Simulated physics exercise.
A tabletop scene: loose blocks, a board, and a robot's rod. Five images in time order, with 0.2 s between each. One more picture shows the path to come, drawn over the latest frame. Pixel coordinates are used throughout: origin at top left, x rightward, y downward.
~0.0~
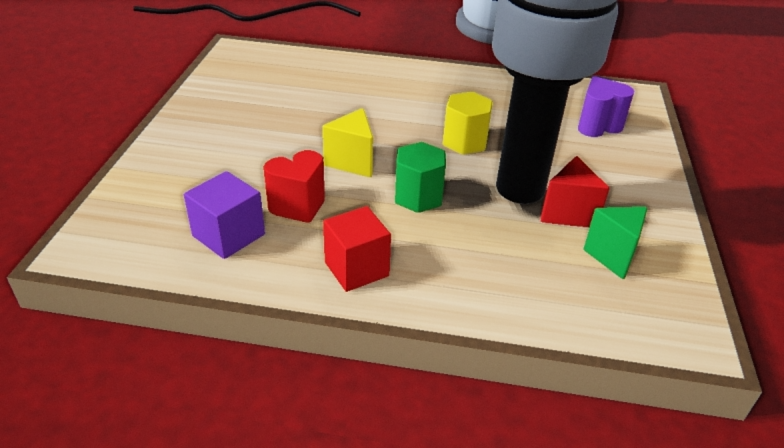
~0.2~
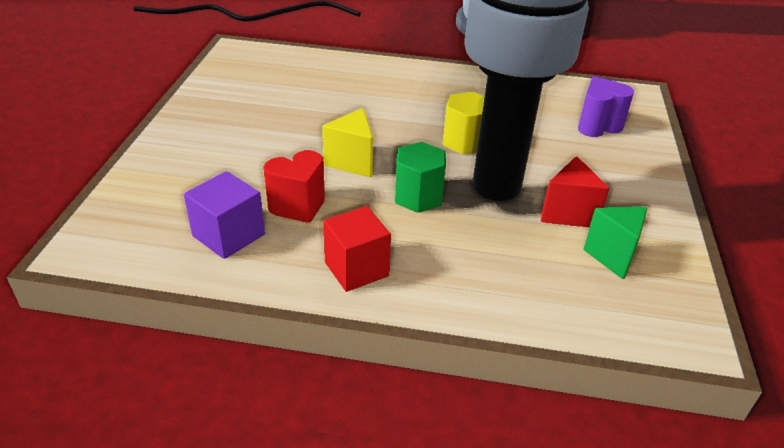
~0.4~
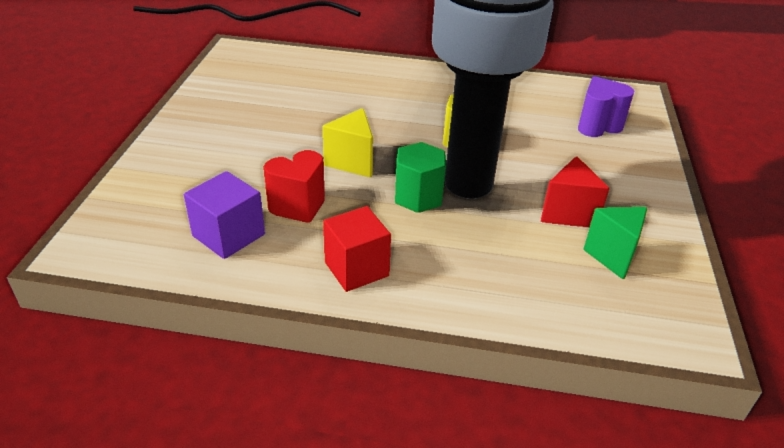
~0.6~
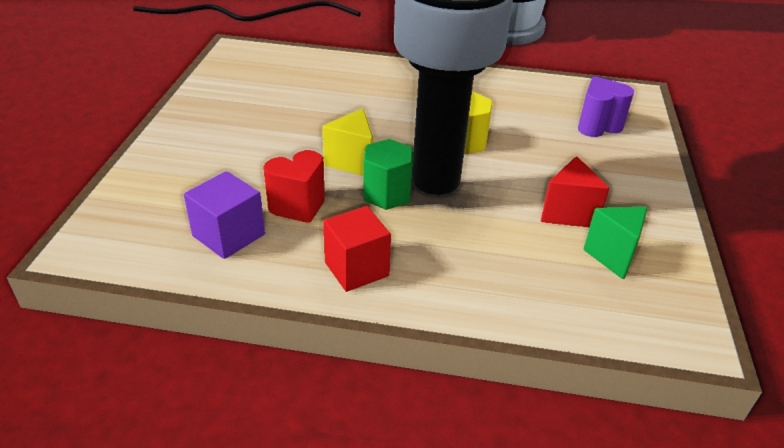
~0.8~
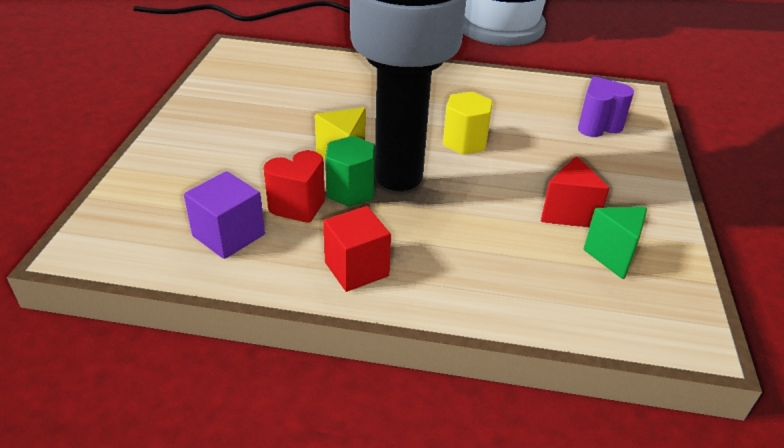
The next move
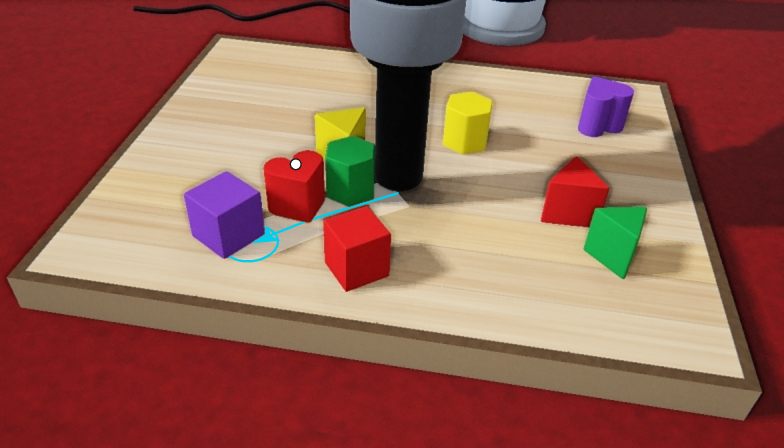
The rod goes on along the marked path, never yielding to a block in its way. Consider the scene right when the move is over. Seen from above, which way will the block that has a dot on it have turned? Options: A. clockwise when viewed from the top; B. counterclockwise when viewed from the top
Option B.
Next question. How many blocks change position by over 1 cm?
In total, three or more blocks get moved by over 1 cm.
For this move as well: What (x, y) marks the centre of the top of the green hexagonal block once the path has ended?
I predict (307, 146).
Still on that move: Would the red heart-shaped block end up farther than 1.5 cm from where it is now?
I believe so.
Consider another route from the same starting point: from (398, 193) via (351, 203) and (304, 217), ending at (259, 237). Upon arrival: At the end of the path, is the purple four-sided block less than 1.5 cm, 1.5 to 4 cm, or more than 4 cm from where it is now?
The answer is 1.5 to 4 cm.
The line goes from (398, 193) over (326, 215) to (251, 243); the dot is on the red heart-shaped block.
What follows on the original path. One third of the way, rod at (349, 193); red heart-shaped block at (271, 163), turned 50° anticlockwise; green hexagonal block at (313, 147), turned 35° clockwise.
Two thirds of the way, rod at (299, 209); red heart-shaped block at (262, 162), turned 60° anticlockwise; green hexagonal block at (307, 146), turned 55° clockwise.
At the end, rod at (249, 228); purple four-sided block at (185, 195), turned 30° clockwise; red heart-shaped block at (259, 162), turned 55° anticlockwise; yellow three-sided block unmoved; green hexagonal block at (307, 146), turned 55° clockwise.
